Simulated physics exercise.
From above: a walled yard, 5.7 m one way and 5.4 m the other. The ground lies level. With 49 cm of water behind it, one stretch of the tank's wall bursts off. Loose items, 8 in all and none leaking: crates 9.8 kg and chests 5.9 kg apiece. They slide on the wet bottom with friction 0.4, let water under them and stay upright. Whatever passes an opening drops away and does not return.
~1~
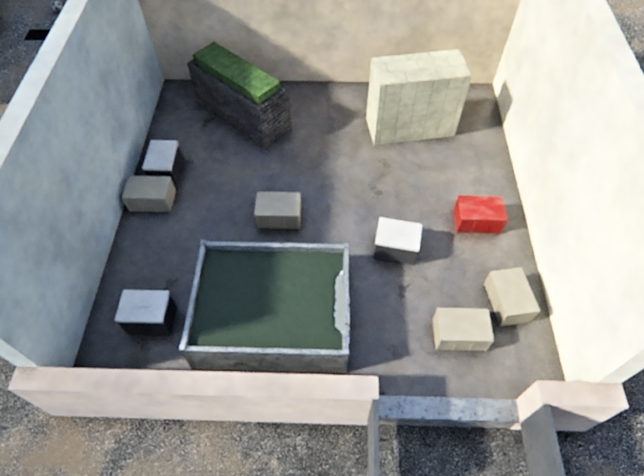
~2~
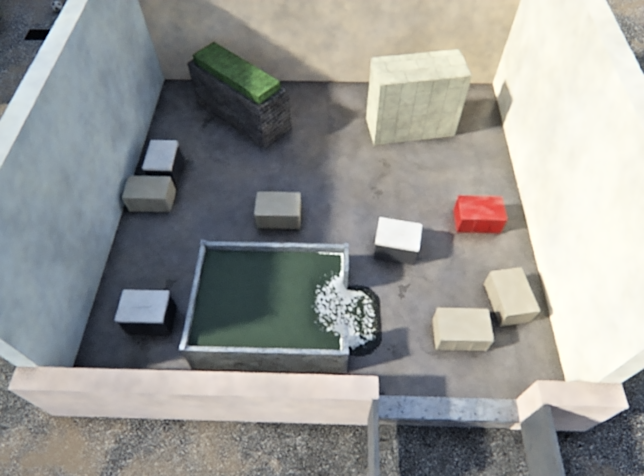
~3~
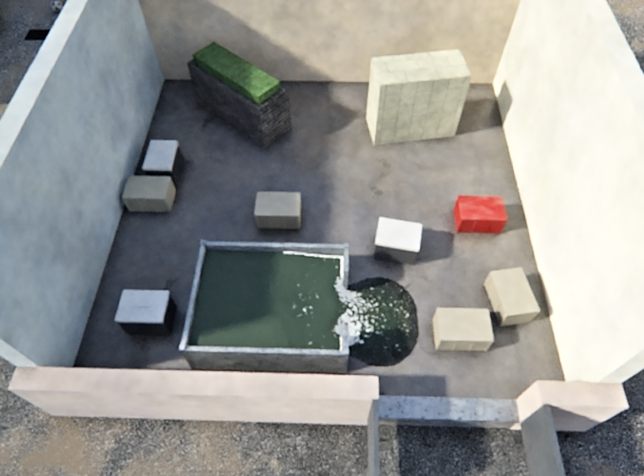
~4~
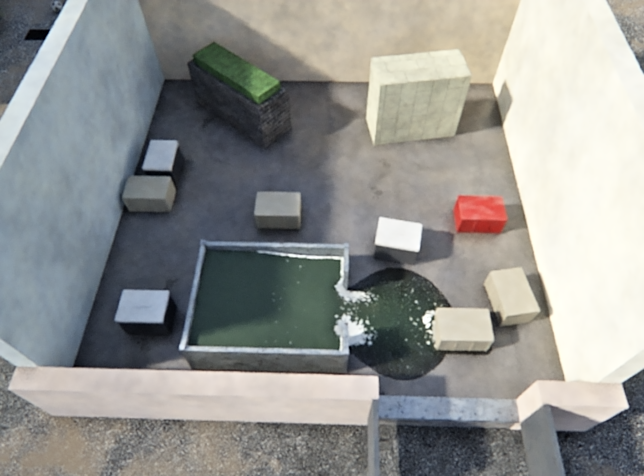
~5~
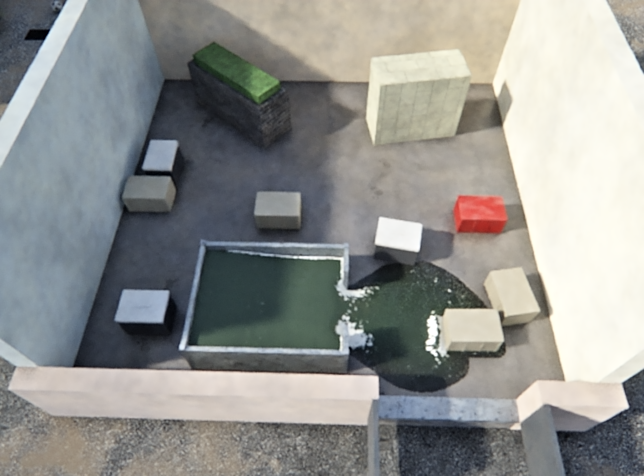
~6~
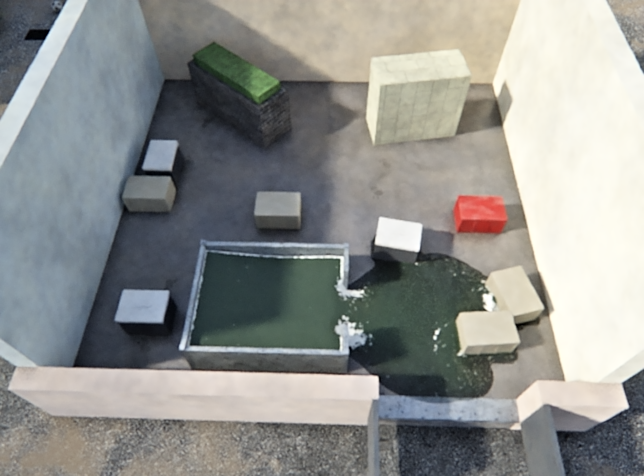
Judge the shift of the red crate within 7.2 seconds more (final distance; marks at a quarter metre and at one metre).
The red crate travels far.
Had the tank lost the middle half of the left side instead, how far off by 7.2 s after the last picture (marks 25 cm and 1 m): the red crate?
Then the red crate holds its place.
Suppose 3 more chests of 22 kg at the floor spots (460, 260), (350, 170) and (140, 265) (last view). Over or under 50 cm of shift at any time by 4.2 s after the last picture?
In that order: Over, less, under.
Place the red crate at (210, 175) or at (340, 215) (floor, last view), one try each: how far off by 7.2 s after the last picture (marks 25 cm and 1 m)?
In that order: It stays put; it holds its place.
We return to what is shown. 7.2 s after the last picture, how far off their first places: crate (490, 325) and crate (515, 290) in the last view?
In turn: 100 cm, 400 cm.
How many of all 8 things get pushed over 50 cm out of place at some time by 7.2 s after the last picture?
That makes 3.
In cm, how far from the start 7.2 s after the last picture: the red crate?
Roughly 200 cm.
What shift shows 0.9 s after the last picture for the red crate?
Roughly 0 cm by then.
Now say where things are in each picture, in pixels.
The first picture shows the red crate at (482, 208), on the bottom; 2.2 m2 under water; 0 of 8 have shifted.
The second picture shows the red crate at (482, 208), on the bottom; water covers 2.5 m2; 0 of 8 have shifted.
The third picture shows the red crate at (482, 208), on the bottom; water covers 3.0 m2; 0 of 8 have shifted.
The fourth picture shows the red crate at (482, 208) rests on the ground; 3.6 m2 under water; 0 of 8 have shifted.
The fifth picture shows the red crate at (482, 208) rests on the ground; 4.2 m2 under water; 1 of 8 have shifted.
The sixth picture shows the red crate at (482, 208) rests on the ground; 5.0 m2 under water; 1 of 8 have shifted.
Then, 0.9 s after the last picture the red crate is near (482, 206), 0.0 m from its start, aground; 0 of 8 are out; 2 afloat.
Then, 2.8 s after the last picture the red crate is near (453, 138), 1.3 m from its start, afloat; 0 of 8 are out; 3 afloat.
Then, 4.8 s after the last picture the red crate is near (410, 138), 1.5 m from its start, afloat; 0 of 8 are out; 3 afloat.
Then, 7.2 s after the last picture the red crate is near (346, 153), 2.1 m from its start, aground; 0 of 8 are out; 0 afloat.
